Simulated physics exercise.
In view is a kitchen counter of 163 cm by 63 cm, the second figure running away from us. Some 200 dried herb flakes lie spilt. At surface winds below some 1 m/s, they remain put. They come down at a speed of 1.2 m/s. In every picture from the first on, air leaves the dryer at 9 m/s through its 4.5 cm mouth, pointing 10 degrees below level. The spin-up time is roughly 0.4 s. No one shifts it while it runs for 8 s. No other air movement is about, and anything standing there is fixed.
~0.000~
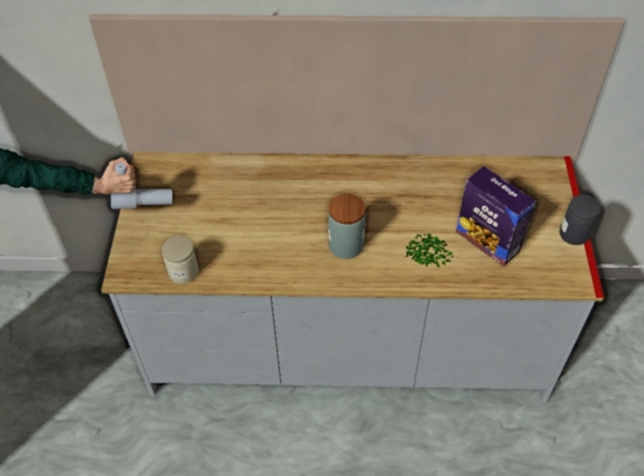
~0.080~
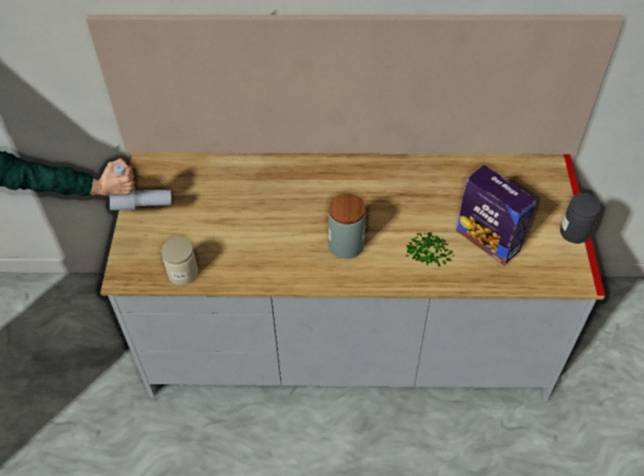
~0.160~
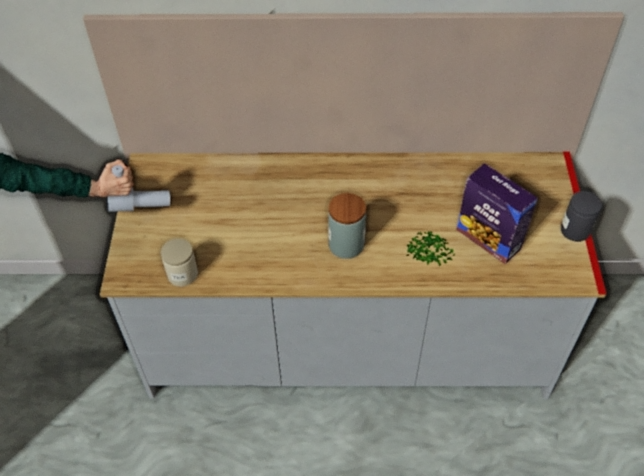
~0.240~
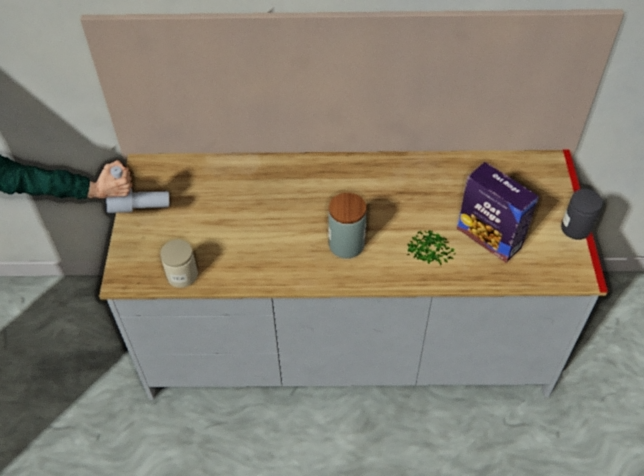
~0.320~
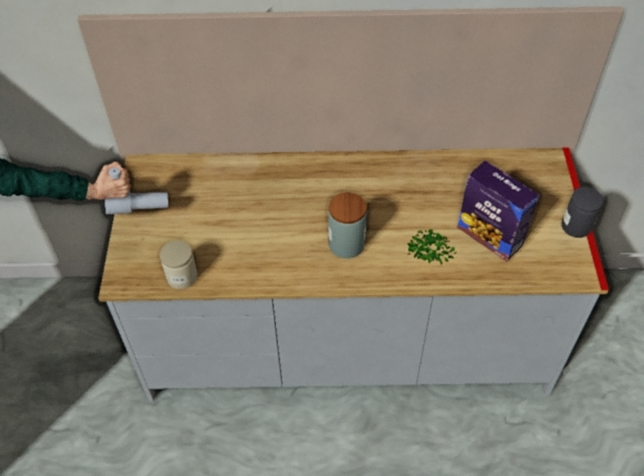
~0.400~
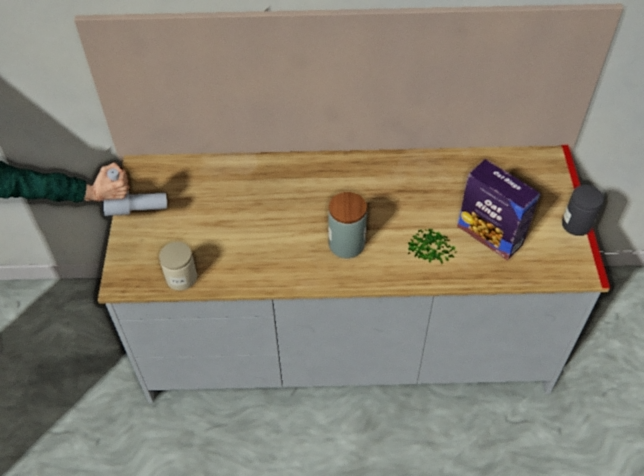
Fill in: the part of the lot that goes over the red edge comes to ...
A quarter or less.
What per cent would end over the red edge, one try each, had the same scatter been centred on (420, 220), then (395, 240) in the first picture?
First try 70 %, second try 10 %.
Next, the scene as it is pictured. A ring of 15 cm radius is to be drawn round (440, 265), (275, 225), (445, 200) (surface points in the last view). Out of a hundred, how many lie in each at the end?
I would say some 80 %, 0 % and 0 % respectively.
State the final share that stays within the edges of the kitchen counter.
About 100 percent of them remain.
After 1.6 s, 0 % are over the red edge; the middle of those still in play is near (431, 249); 32 % have settled or left.
After 2.6 s, 0 % are over the red edge; the middle of those still in play is near (431, 249); 34 % have settled or left.
After 4.4 s, 0 % are over the red edge; the middle of those still in play is near (434, 251); 41 % have settled or left.
After 8.0 s, at the end, 0 % are over the red edge; the middle of those still in play is near (435, 251).
